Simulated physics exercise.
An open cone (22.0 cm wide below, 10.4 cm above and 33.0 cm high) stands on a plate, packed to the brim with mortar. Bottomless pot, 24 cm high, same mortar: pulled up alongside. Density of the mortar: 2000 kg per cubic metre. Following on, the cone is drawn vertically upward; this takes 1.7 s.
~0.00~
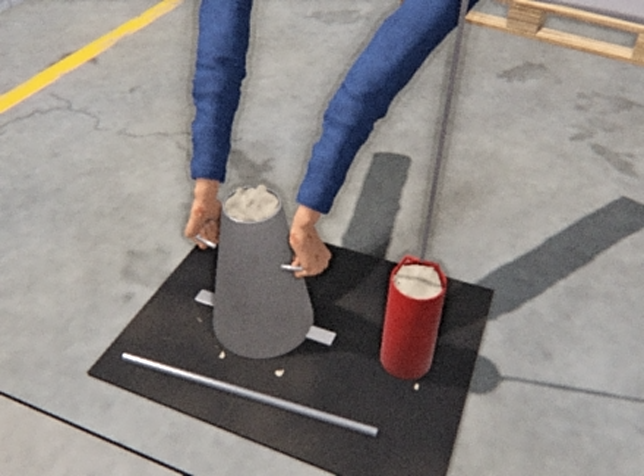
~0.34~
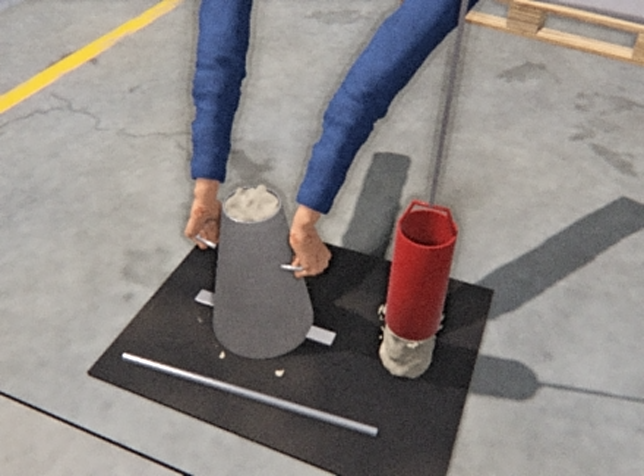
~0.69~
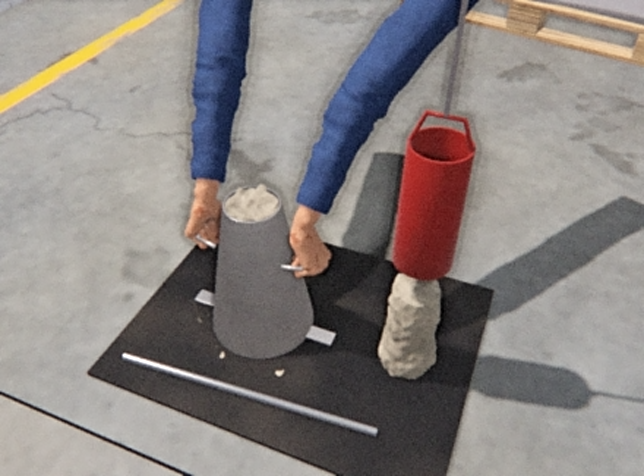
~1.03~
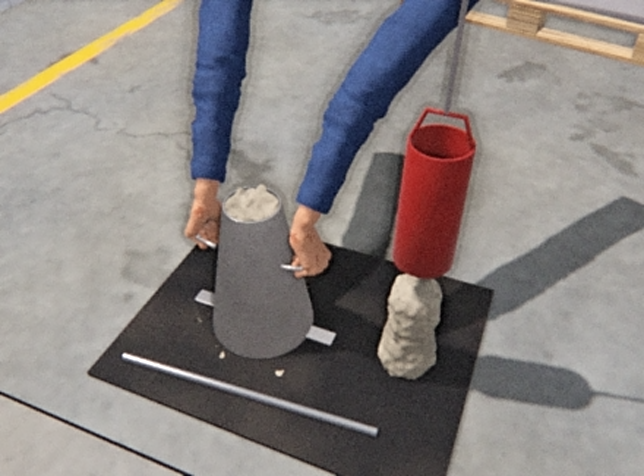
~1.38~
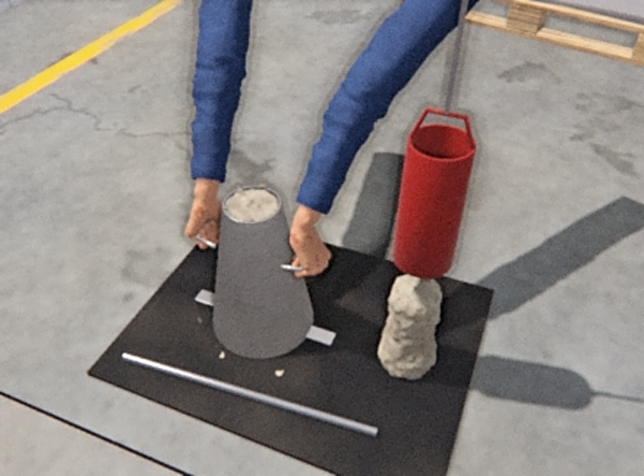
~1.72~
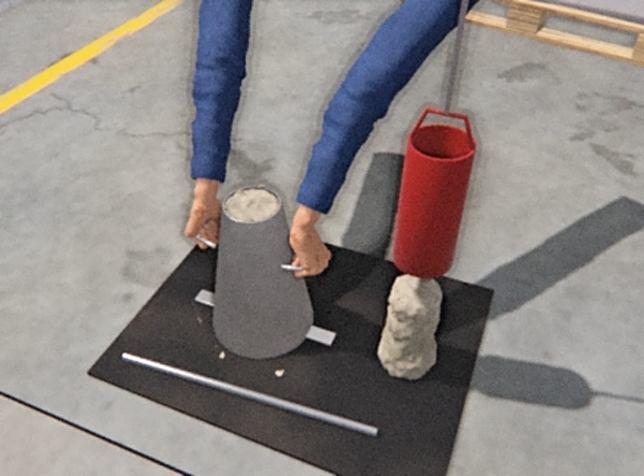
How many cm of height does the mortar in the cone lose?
About 1 cm.
By 2.1 s, the cone is up 6.4 cm; the mortar has come down 0.3 cm to 33 cm and is 22 cm wide.
By 2.6 s, the cone is up 22 cm; the mortar has come down 0.5 cm to 33 cm and is 22 cm wide.
By 3.0 s, the cone is up 34 cm; the mortar has come down 0.6 cm to 32 cm and is 22 cm wide.
By 3.5 s, the cone is clear; the mortar has come down 0.7 cm to 32 cm and is 22 cm wide.
By 4.1 s, at rest, the cone is clear; the mortar has come down 0.7 cm to 32 cm and is 22 cm wide.
